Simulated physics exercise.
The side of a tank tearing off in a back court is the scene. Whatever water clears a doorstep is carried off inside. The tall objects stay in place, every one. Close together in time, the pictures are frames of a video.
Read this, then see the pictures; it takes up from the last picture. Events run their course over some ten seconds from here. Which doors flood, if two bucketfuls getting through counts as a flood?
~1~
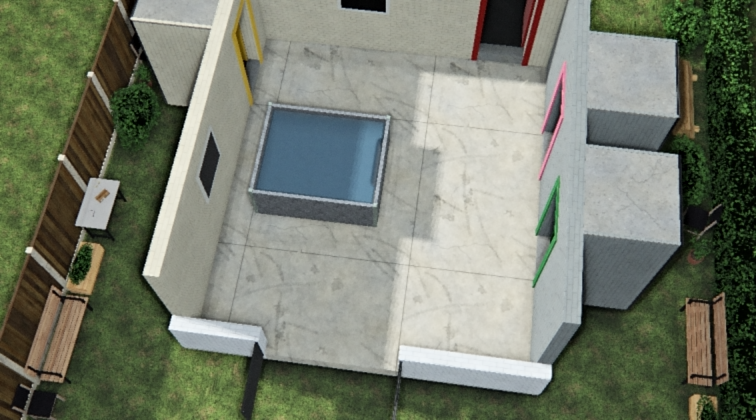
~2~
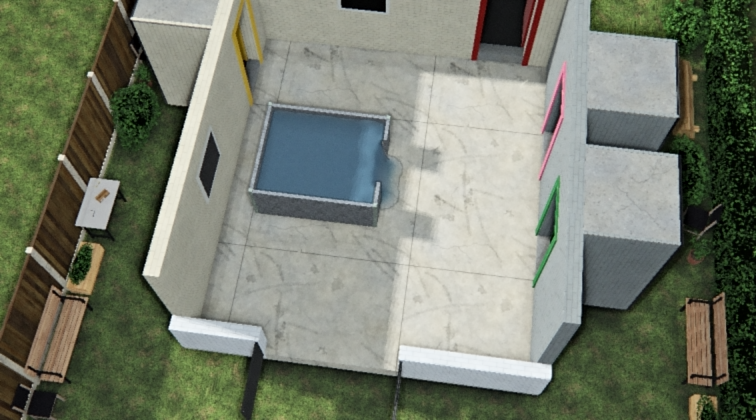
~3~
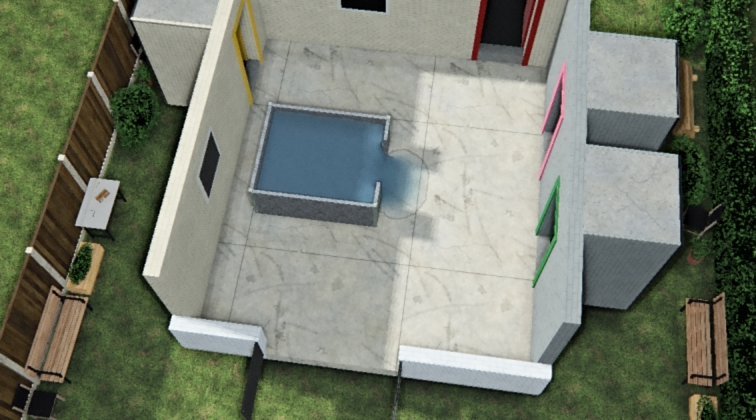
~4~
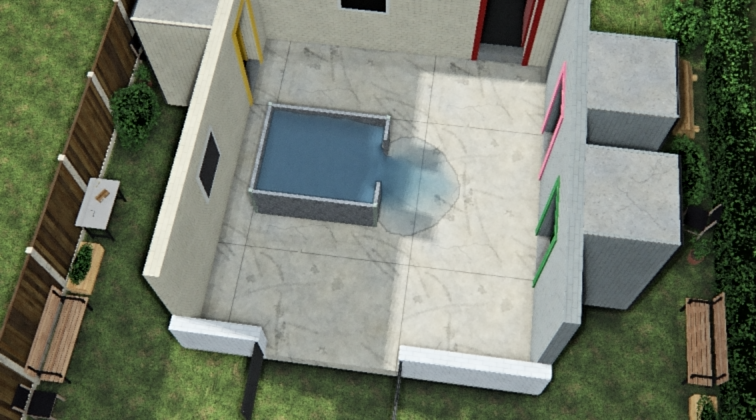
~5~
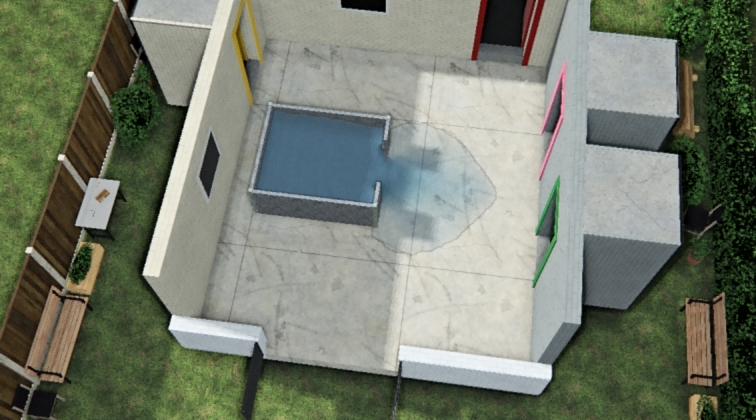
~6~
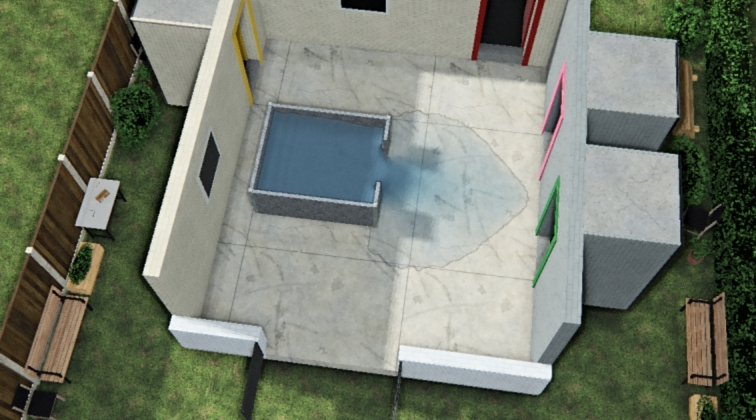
The yellow door does not flood; the red door does not flood; the pink door floods; the green door floods.
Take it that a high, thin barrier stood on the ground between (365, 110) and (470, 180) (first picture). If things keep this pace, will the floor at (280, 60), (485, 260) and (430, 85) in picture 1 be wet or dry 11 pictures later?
Point by point: First not reached, second submerged, third not reached.
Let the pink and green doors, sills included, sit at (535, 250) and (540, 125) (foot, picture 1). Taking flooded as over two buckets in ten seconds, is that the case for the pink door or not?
Result - pink door exceeds the limit.
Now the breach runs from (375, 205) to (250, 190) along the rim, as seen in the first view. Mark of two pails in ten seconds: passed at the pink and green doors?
I'd say the pink one stays shy of the line and the green one stays shy of the line.
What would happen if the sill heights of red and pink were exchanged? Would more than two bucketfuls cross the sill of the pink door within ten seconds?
Result for pink door: Below the limit.
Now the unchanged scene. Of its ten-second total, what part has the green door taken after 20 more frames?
Estimate: Some 65 per cent.
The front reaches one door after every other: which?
I'd go with the yellow door.
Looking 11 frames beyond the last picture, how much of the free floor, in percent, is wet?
Roughly 40 per cent.
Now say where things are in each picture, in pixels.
In the first picture, the water tank at (321, 156) is whole and still.
In the second picture, the front is at (393, 160), out from the gap at (380, 176).
In the third picture, the front is at (424, 172), out from the gap at (380, 177).
In the fourth picture, the front is at (455, 181), out from the gap at (380, 177).
In the fifth picture, the front is at (492, 194), out from the gap at (380, 176).
In the sixth picture, the front is at (522, 191), out from the gap at (380, 176).
A moment on, water covers 35 % of the floor; the yellow door not reached, the red door not reached, the pink door under two buckets in, the green door under two buckets in.
Next, water covers 40 % of the floor; the yellow door not reached, the red door wet at the sill, nothing in, the pink door over two buckets in, the green door far over two buckets in.
Then, water covers 45 % of the floor; the yellow door not reached, the red door wet at the sill, nothing in, the pink door far over two buckets in, the green door far over two buckets in.
Later, water covers 90 % of the floor; the yellow door wet at the sill, nothing in, the red door wet at the sill, nothing in, the pink door far over two buckets in, the green door far over two buckets in.
In the end, water covers 95 % of the floor; the yellow door wet at the sill, nothing in, the red door wet at the sill, nothing in, the pink door far over two buckets in, the green door far over two buckets in.
